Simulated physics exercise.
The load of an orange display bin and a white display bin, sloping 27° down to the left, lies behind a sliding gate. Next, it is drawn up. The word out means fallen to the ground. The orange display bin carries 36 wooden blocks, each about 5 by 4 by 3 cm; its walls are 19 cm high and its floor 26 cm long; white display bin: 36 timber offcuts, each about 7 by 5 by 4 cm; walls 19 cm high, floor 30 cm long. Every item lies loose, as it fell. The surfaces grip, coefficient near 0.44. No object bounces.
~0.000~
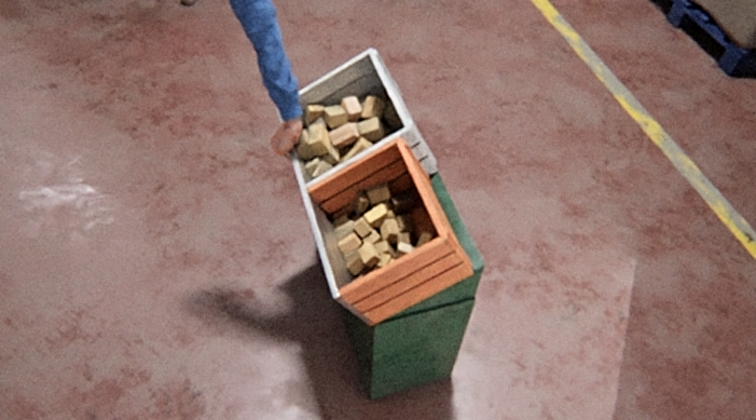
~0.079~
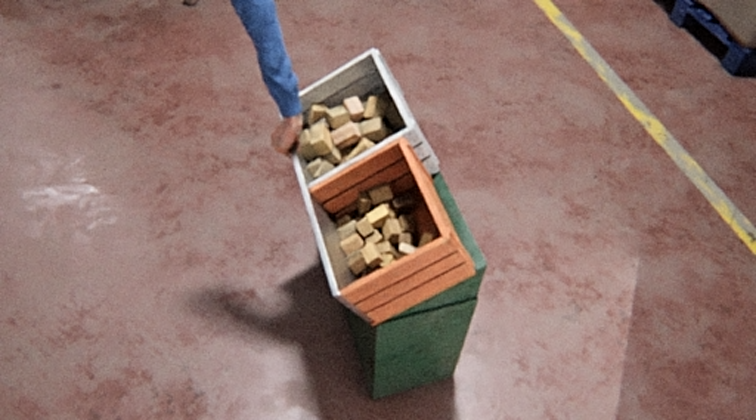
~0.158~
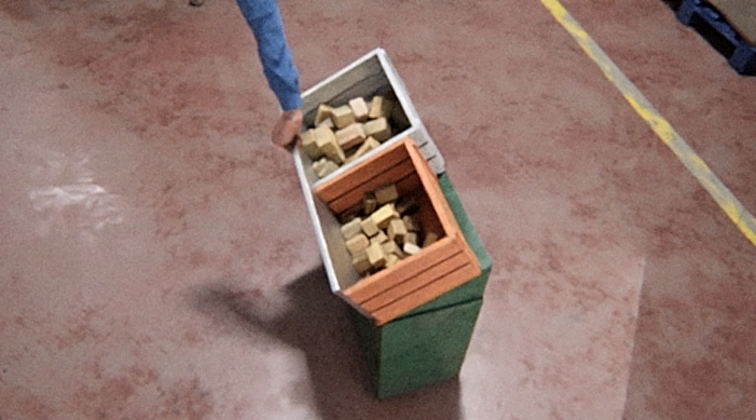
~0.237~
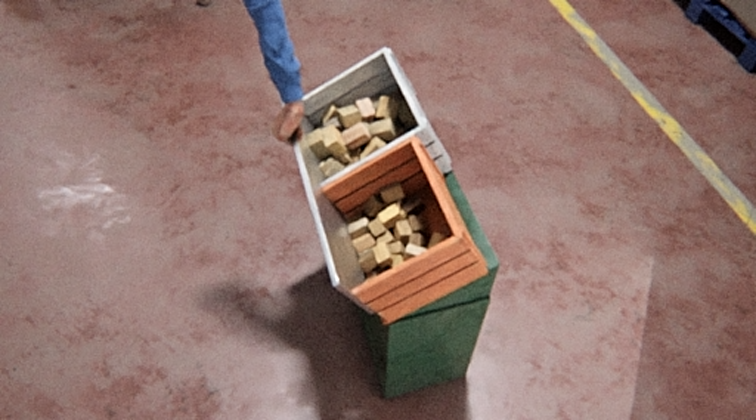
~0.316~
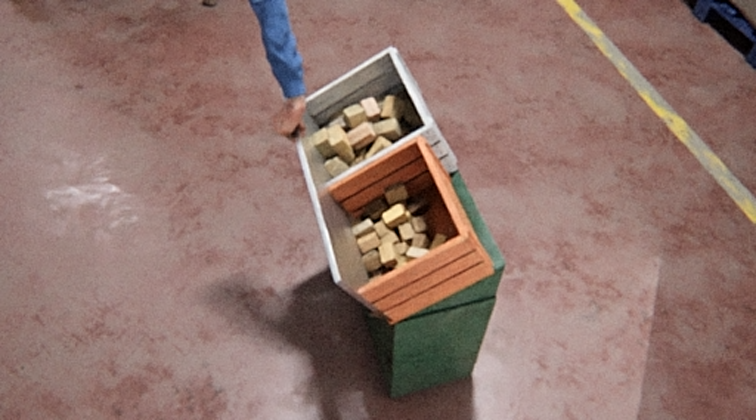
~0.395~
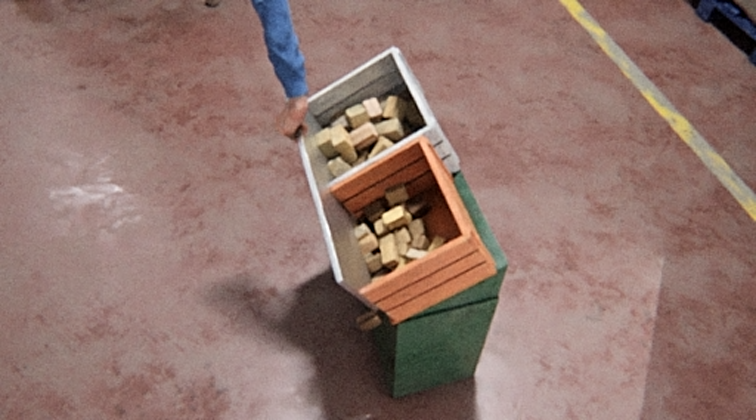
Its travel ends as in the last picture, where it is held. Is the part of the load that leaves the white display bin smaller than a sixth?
Yes, under one piece in six drops out.
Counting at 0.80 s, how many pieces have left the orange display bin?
Roughly, out by then: Orange display bin 14.
After 0.80 s, 14 of 36 out of the orange display bin and 0 of 36 out of the white display bin.
After 1.31 s, 35 of 36 out of the orange display bin and 2 of 36 out of the white display bin.
After 2.03 s, 36 of 36 out of the orange display bin and 2 of 36 out of the white display bin.
Outcome (at 2.94 s), 36 of 36 out of the orange display bin and 2 of 36 out of the white display bin. Asked share, 2 of 36, 6 per cent.
